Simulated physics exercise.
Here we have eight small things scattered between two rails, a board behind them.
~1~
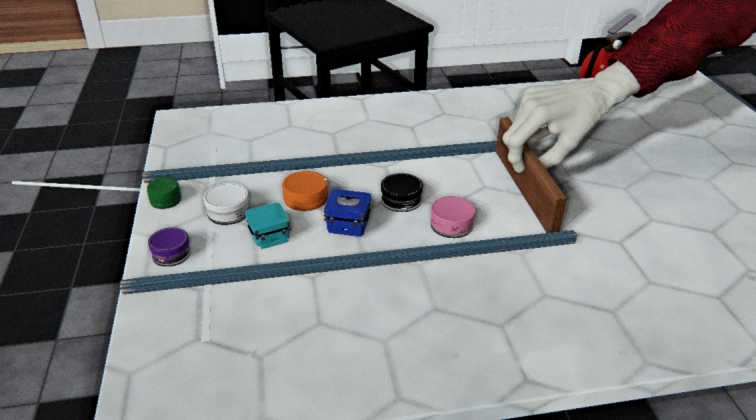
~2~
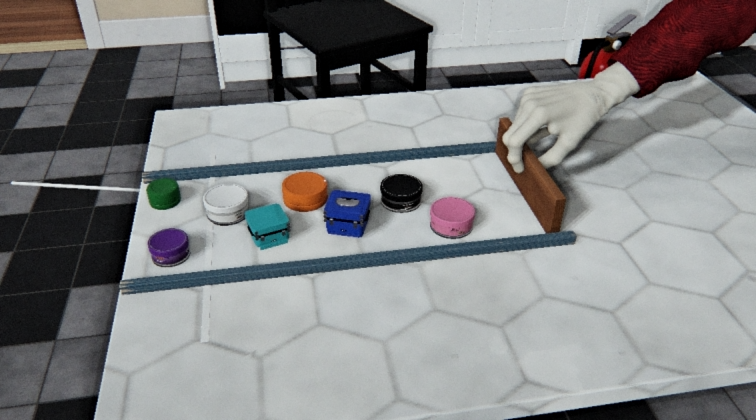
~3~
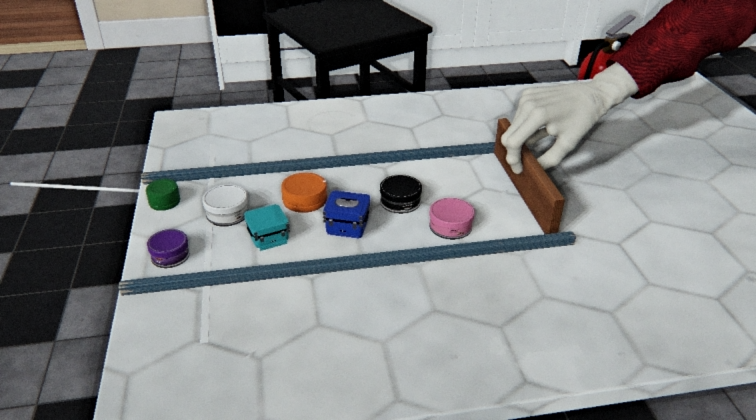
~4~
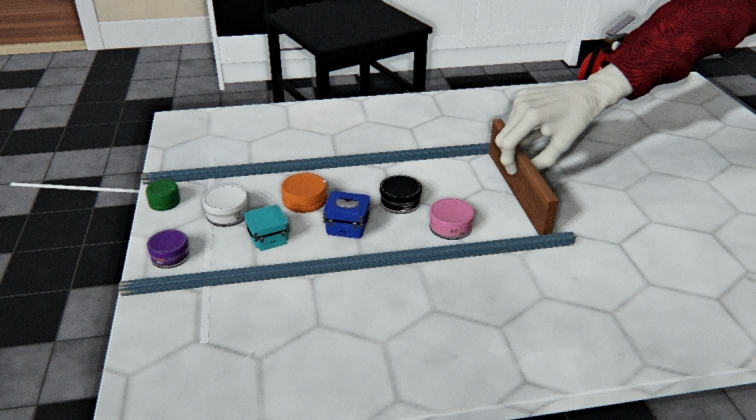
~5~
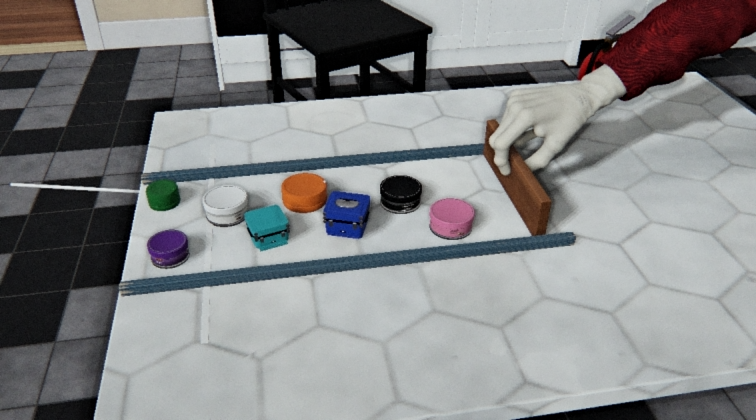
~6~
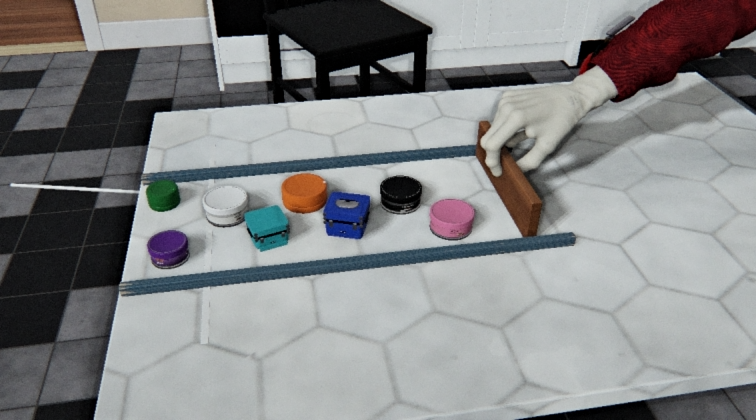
In the video, eight small coloured containers sit between two blue rails on a white hexagon-patterned tabletop, while a white-gloved hand in a red sleeve slides an upright wooden board slightly left toward them; the containers stay still.
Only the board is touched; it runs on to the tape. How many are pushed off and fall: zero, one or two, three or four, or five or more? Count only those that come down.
In the end the number that fall off is one or two.
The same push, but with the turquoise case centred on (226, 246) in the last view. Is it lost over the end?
From there it is kept.
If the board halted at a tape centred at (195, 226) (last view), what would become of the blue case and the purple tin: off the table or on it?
The blue case holds on, the purple tin goes over.
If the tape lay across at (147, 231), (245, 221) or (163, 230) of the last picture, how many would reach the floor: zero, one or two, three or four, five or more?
One after another: Five or over; not one; five or over.
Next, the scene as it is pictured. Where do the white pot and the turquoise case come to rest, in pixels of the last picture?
The white pot stops around (149, 207); the turquoise case around (131, 263).
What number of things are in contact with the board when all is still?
That makes 3.
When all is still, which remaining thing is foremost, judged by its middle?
The green lid ends nearest.
A little later, none off yet; green lid at rest near (163, 196); purple tin at rest near (169, 250); white pot at rest near (226, 207).
Next, none off yet; green lid at rest near (163, 196); purple tin shifted a little near (155, 246); white pot shifted about its own width near (193, 204).
When it is over, the number that fall off is one or two; down, purple tin.
